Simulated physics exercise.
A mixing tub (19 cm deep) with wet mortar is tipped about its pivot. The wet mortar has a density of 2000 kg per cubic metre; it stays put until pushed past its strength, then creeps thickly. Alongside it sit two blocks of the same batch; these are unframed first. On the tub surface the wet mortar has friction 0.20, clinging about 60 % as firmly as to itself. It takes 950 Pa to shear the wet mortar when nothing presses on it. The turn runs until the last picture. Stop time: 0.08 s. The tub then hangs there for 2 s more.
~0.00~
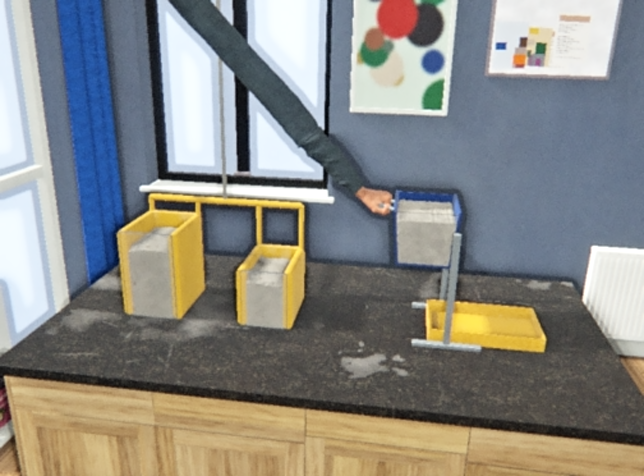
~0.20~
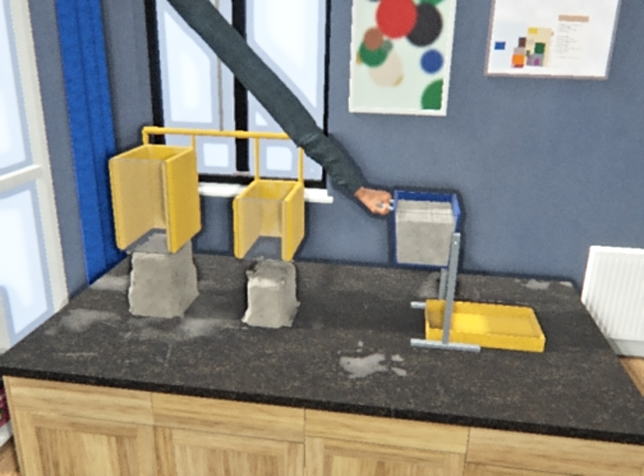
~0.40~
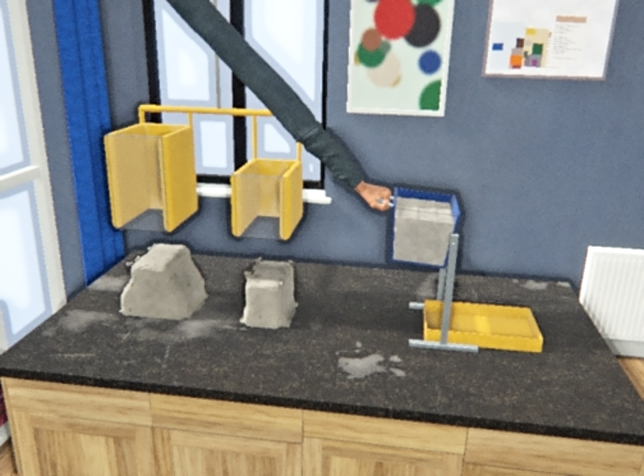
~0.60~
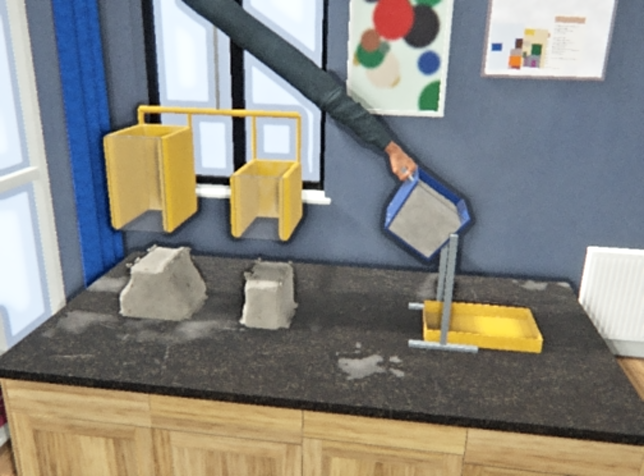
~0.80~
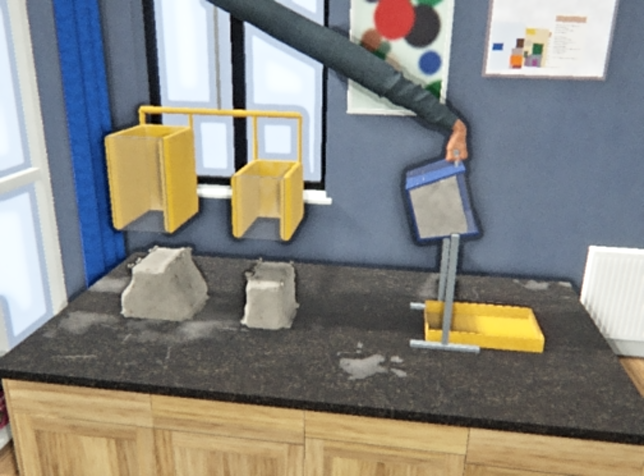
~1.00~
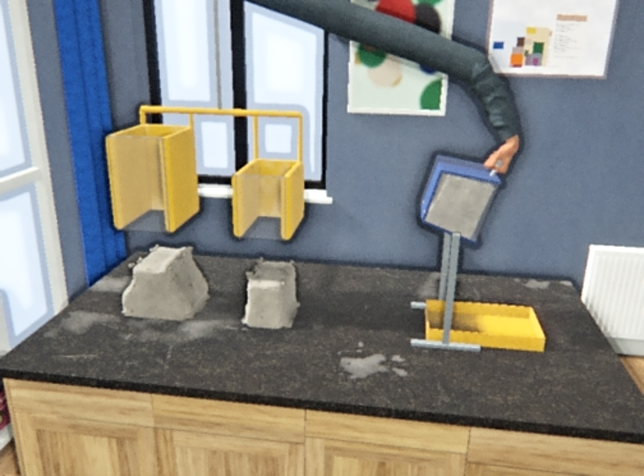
A yellow frame lifts off two grey blocks, then a hand rotates a blue tub clockwise.
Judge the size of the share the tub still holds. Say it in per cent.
Some 7 per cent.
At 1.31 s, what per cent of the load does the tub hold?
Near 35 %.
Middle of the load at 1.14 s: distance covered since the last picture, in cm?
Shift: Roughly 5 cm.
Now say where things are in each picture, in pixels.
Handle-side rim at (396, 211), tilt 0 degrees; highest point of the wet mortar at (447, 222); test blocks 28 cm, 18 cm high (left to right), in the first frame.
Handle-side rim at (395, 210), tilt 0 degrees; highest point of the wet mortar at (446, 222); test blocks 26 cm, 18 cm high (left to right), in the second frame.
Handle-side rim at (396, 207), tilt 4 degrees; highest point of the wet mortar at (401, 217); test blocks 21 cm, 18 cm high (left to right), in the third frame.
Handle-side rim at (419, 183), tilt 34 degrees; highest point of the wet mortar at (416, 193); test blocks 21 cm, 18 cm high (left to right), in the fourth frame.
Handle-side rim at (465, 173), tilt 73 degrees; highest point of the wet mortar at (452, 178); test blocks 21 cm, 18 cm high (left to right), in the fifth frame.
Handle-side rim at (500, 185), tilt 105 degrees; highest point of the wet mortar at (452, 176); test blocks 21 cm, 18 cm high (left to right), in the sixth frame.
By 1.14 s, the tub is at 105 degrees and holds 81 %.
By 1.31 s, the tub is at 105 degrees and holds 35 %.
By 1.48 s, the tub is at 105 degrees and holds 11 %.
By 1.65 s, the tub is at 105 degrees and holds 7 %.
By 3.00 s, at the end, the tub is at 105 degrees and holds 7 %.
